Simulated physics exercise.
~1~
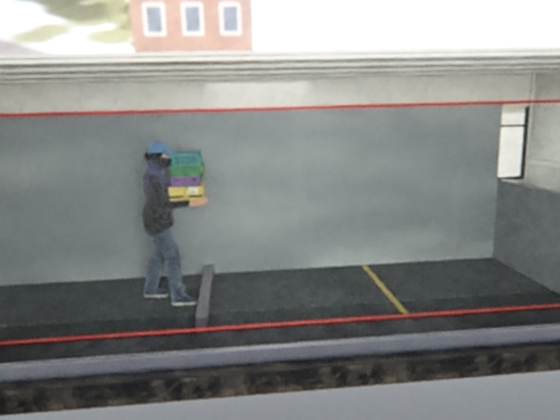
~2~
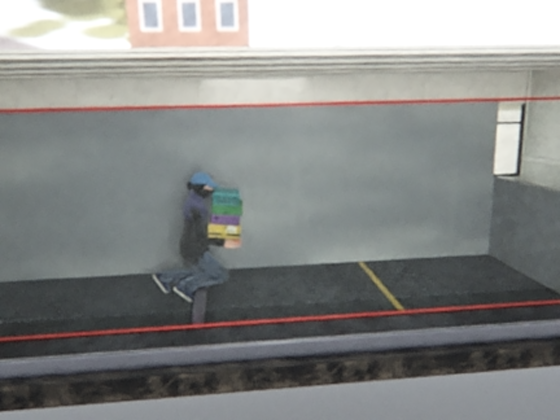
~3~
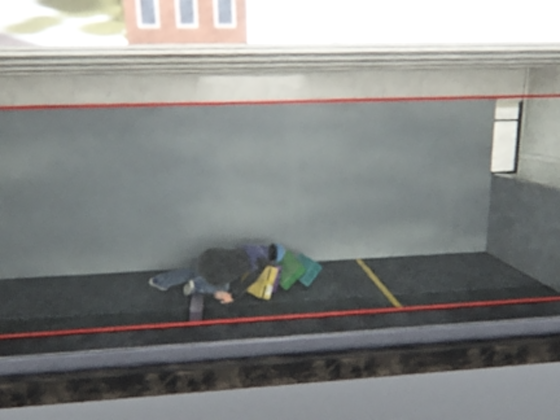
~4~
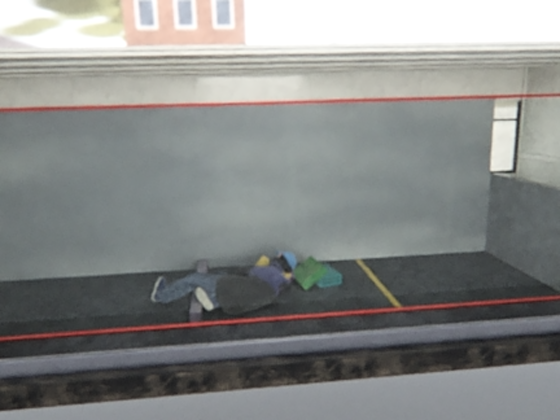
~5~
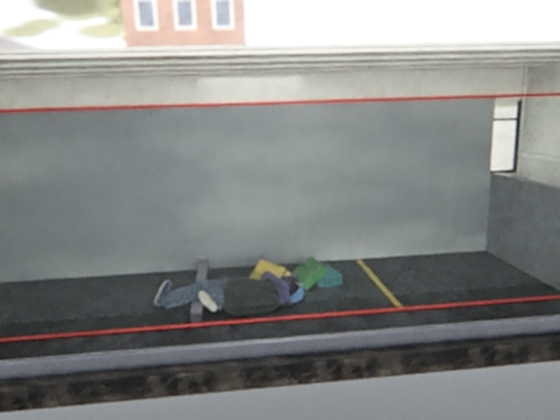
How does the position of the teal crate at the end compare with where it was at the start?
At the start the teal crate is at the top of the stack in the person's arms. At the end it lies on the floor farther to the right, just short of the yellow line.
